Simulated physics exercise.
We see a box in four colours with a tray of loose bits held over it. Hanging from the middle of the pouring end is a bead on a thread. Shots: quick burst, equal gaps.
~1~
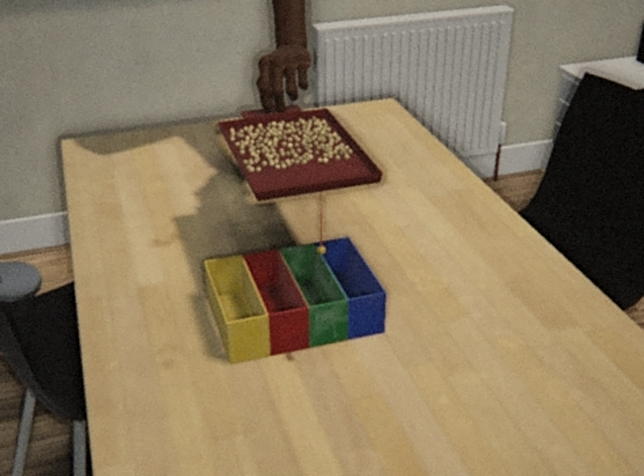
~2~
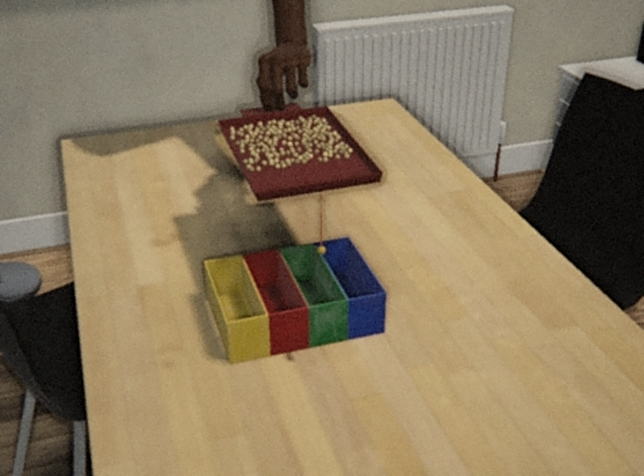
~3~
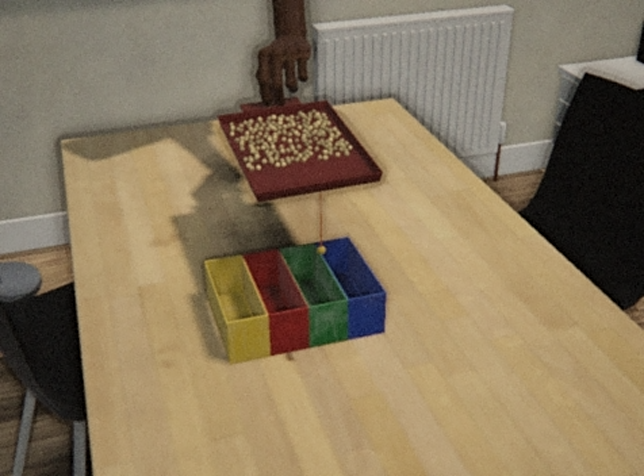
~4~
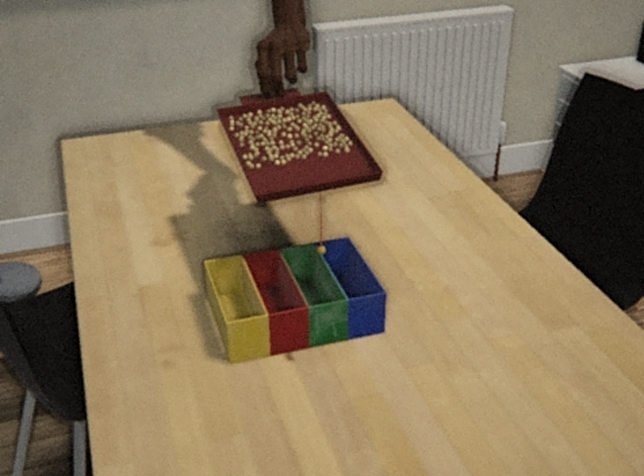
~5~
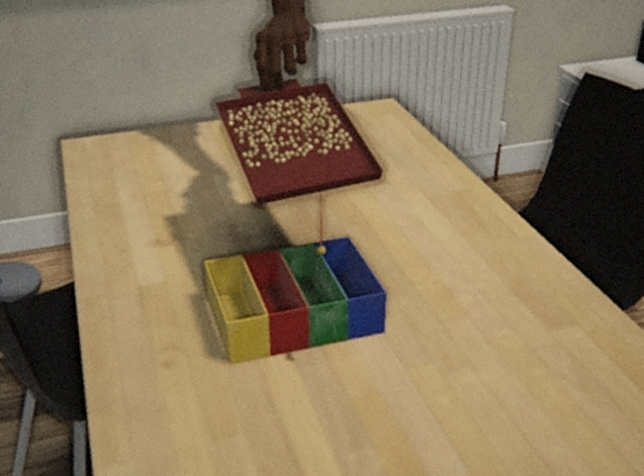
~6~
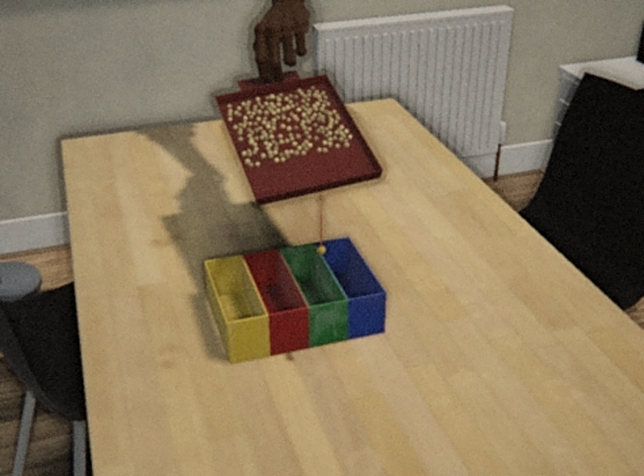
Dark red tray of soya beans tilting slightly as a hand raises its far edge above a four-coloured box on a table.
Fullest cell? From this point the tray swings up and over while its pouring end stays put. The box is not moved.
Red.
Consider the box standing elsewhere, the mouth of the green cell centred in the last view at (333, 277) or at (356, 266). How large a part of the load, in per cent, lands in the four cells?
Near 100 and 80 percent respectively.
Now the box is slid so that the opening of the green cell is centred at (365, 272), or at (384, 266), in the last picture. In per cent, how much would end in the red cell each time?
Roughly 0% the first time and 0% the second time.
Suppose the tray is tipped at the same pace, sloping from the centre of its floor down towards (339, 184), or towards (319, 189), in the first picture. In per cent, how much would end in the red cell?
The first try would leave around 0 per cent there, the second around 20 per cent.
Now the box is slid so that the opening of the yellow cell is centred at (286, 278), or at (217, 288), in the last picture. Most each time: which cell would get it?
In order of the tries: That yellow cell and the red one.
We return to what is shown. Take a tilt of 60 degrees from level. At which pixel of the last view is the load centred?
The middle of the load sits near (280, 192).
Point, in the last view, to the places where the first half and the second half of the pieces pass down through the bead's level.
Near (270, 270) and later near (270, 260).
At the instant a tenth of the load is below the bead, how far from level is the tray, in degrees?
55°, roughly.
Soon after the last picture, tray tipped steeply; most on the tray; a small part in the red cell; a small part in the green cell; a stray few falling or outside the box.
A little later, tray tipped right over; a small part on the tray; about two thirds in the red cell; a small part in the green cell; a stray few in the yellow cell; a small part falling or outside the box.
Later still, tray tipped past a quarter turn; most in the red cell; about a quarter in the green cell; a stray few in the yellow cell; a stray few falling or outside the box.
At rest, tray tipped past a quarter turn; most in the red cell; about a quarter in the green cell; a stray few in the yellow cell; none in the blue cell; a stray few outside the box.
